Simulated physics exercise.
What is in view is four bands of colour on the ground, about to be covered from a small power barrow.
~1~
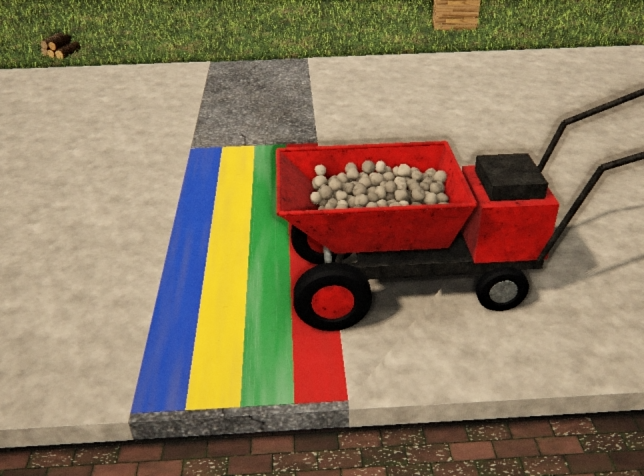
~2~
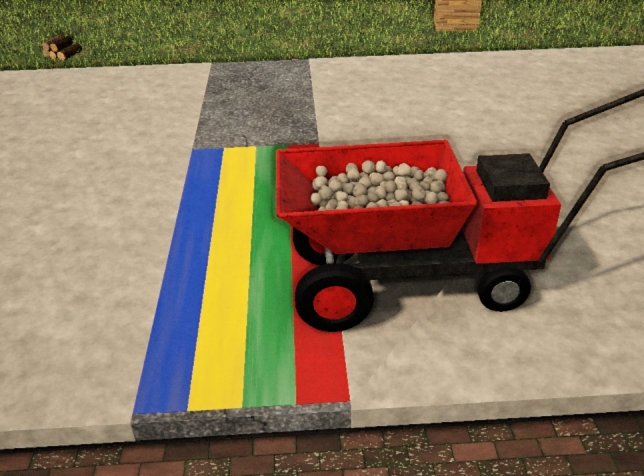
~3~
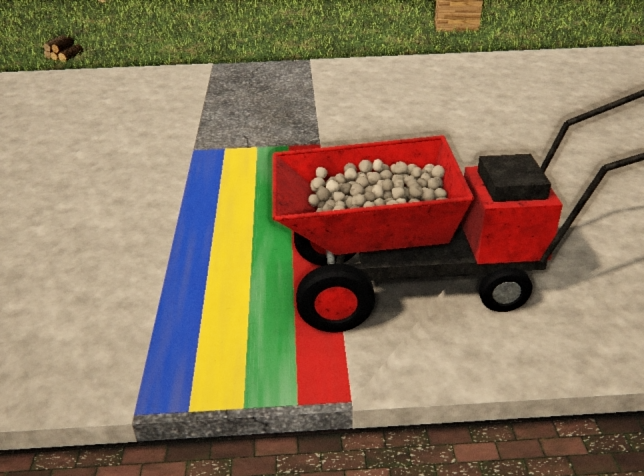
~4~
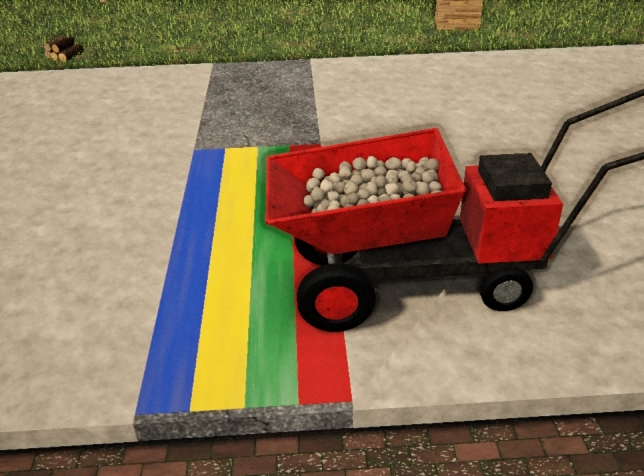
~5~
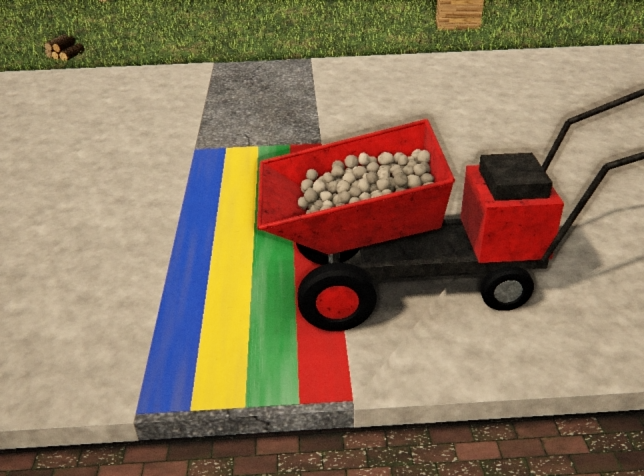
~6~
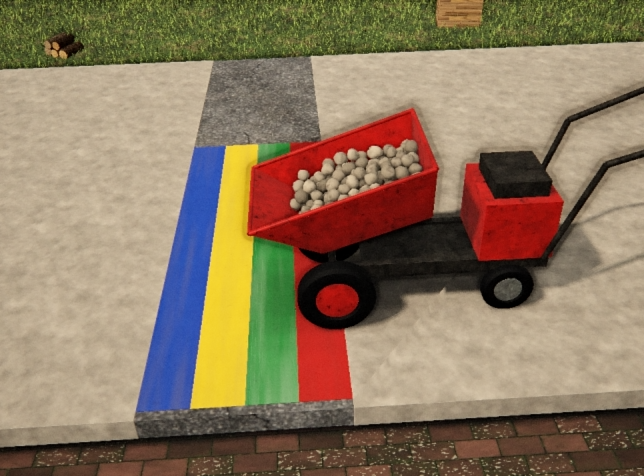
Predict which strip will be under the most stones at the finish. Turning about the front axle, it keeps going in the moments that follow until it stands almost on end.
I would say the blue one.
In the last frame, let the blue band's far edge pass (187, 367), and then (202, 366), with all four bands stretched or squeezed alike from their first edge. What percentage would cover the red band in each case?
First case 0 per cent, second case 0 per cent.
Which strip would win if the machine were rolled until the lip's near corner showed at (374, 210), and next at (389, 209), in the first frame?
Place one - green; place two - that green strip.
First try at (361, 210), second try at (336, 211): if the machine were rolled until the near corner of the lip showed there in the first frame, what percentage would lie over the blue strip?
You'd see around 10 per cent the first time and around 20 per cent the second.
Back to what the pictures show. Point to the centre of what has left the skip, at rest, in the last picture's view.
The centre comes to rest close to (178, 290).
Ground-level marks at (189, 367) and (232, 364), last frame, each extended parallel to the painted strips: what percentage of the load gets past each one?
60 and 80 in a hundred.
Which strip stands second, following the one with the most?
Number two is the yellow strip.
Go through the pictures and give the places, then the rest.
In the first picture, lip of the skip at (279, 214), level; top of the load at (380, 194), river pebbles; red strip at (318, 356); green strip at (268, 359); yellow strip at (217, 362); blue strip at (167, 364).
In the second picture, lip of the skip at (279, 216), level; top of the load at (386, 188).
In the third picture, lip of the skip at (275, 219), tipped barely; top of the load at (383, 186).
In the fourth picture, lip of the skip at (268, 223), tipped a little; top of the load at (392, 178).
In the fifth picture, lip of the skip at (259, 228), tipped a little; top of the load at (398, 174).
In the sixth picture, lip of the skip at (249, 234), tipped clearly; top of the load at (387, 166); red strip at (322, 354); green strip at (272, 357); yellow strip at (222, 360); blue strip at (171, 363).
Soon after the last picture, skip tipped steeply; all in the skip.
A little later, skip tipped right over; about half in the skip; a small part over the yellow strip; about a third over the blue strip; a stray few off the paint.
Later still, skip tipped right over; about a quarter in the skip; a small part over the yellow strip; about a third over the blue strip; about a quarter off the paint.
At rest, skip tipped right over; about a quarter in the skip; none over the red strip; none over the green strip; a small part over the yellow strip; about a third over the blue strip; about a quarter off the paint.
